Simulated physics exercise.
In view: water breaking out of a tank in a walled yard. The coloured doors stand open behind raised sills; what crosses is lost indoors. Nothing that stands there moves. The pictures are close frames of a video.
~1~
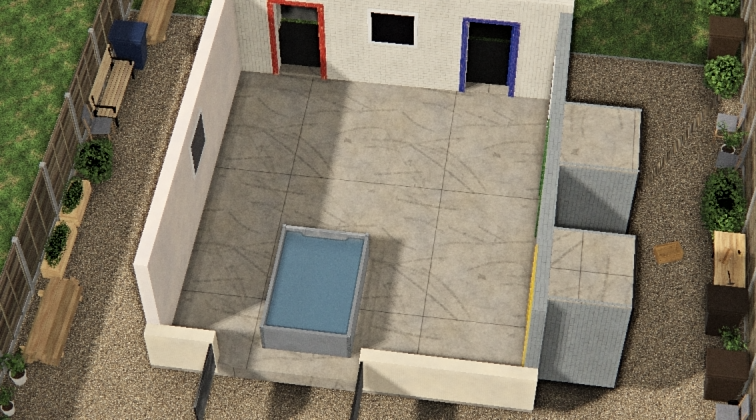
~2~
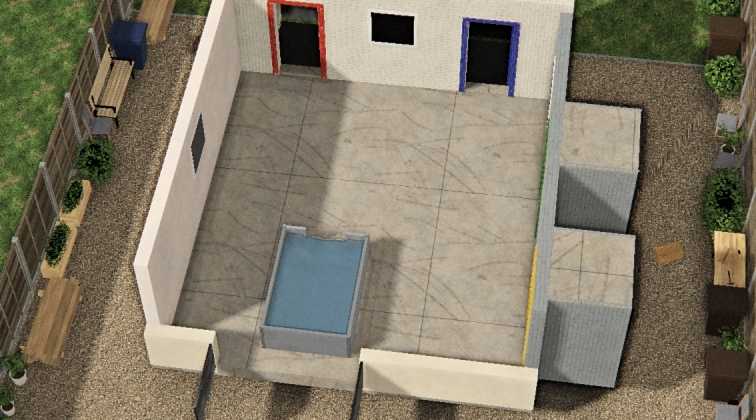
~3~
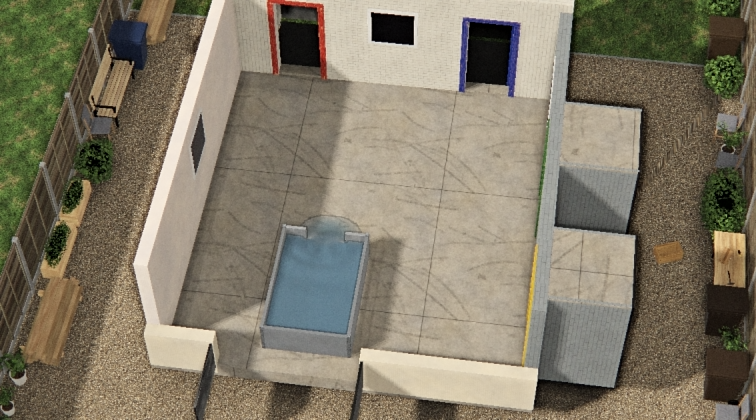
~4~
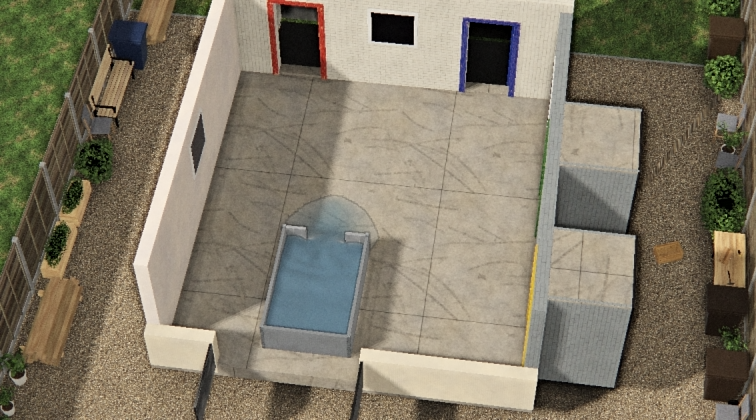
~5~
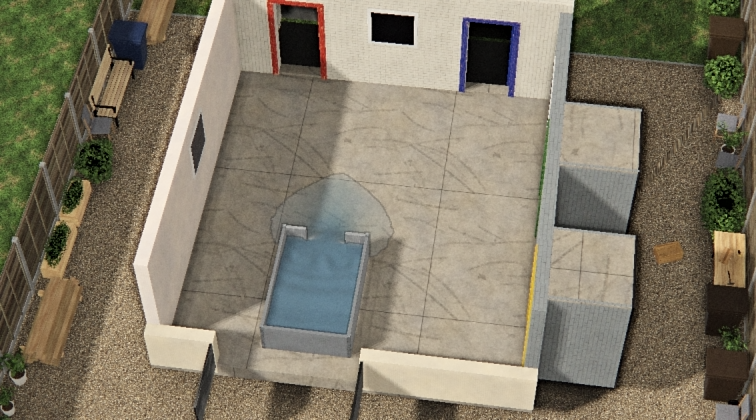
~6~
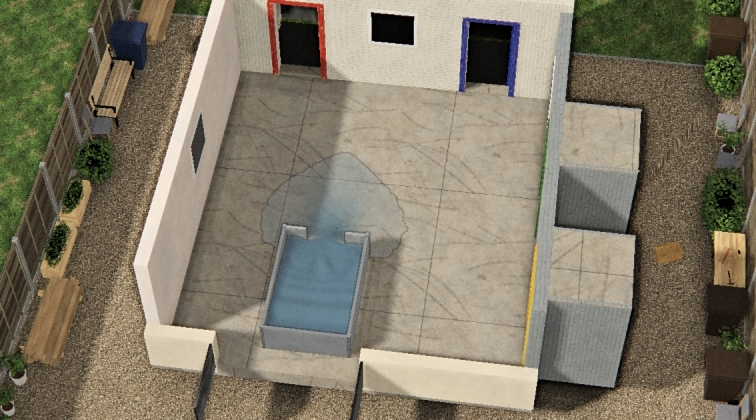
Water poured out through a gap in the far side of a tank in a walled yard, spreading across the paving in a widening fan toward the wall with the red and blue doorways.
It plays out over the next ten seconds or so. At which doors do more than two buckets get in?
One by one: The red door floods; the blue door floods; the yellow door holds within the limit; the green door holds within the limit.
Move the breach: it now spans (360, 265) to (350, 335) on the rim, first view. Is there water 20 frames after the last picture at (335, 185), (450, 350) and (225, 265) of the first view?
One after the other: Clear, covered, no water.
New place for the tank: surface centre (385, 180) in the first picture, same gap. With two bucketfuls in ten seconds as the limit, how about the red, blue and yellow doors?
My reading: The red one lets less in, the blue one floods, the yellow one stays under.
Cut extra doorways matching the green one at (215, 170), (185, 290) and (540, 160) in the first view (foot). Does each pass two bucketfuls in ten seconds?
In that order: Is under, holds, takes less.
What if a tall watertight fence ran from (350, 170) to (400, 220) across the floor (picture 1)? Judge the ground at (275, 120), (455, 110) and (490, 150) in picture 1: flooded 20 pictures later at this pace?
One after the other: Wet, dry, no water.
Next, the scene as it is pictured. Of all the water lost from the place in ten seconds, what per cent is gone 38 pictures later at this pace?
Near 75 in a hundred.
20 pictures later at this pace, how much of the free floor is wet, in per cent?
Some 50 per cent.
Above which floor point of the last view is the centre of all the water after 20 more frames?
Roughly at (332, 213).
A moment on, water covers 25 % of the floor; the red door not reached, the blue door not reached, the yellow door not reached, the green door not reached.
Next, water covers 45 % of the floor; the red door under two buckets in, the blue door not reached, the yellow door not reached, the green door not reached.
Then, water covers 50 % of the floor; the red door over two buckets in, the blue door under two buckets in, the yellow door not reached, the green door not reached.
Later, water covers 50 % of the floor; the red door over two buckets in, the blue door under two buckets in, the yellow door not reached, the green door wet at the sill, nothing in.
In the end, water covers 80 % of the floor; the red door over two buckets in, the blue door over two buckets in, the yellow door not reached, the green door wet at the sill, nothing in.
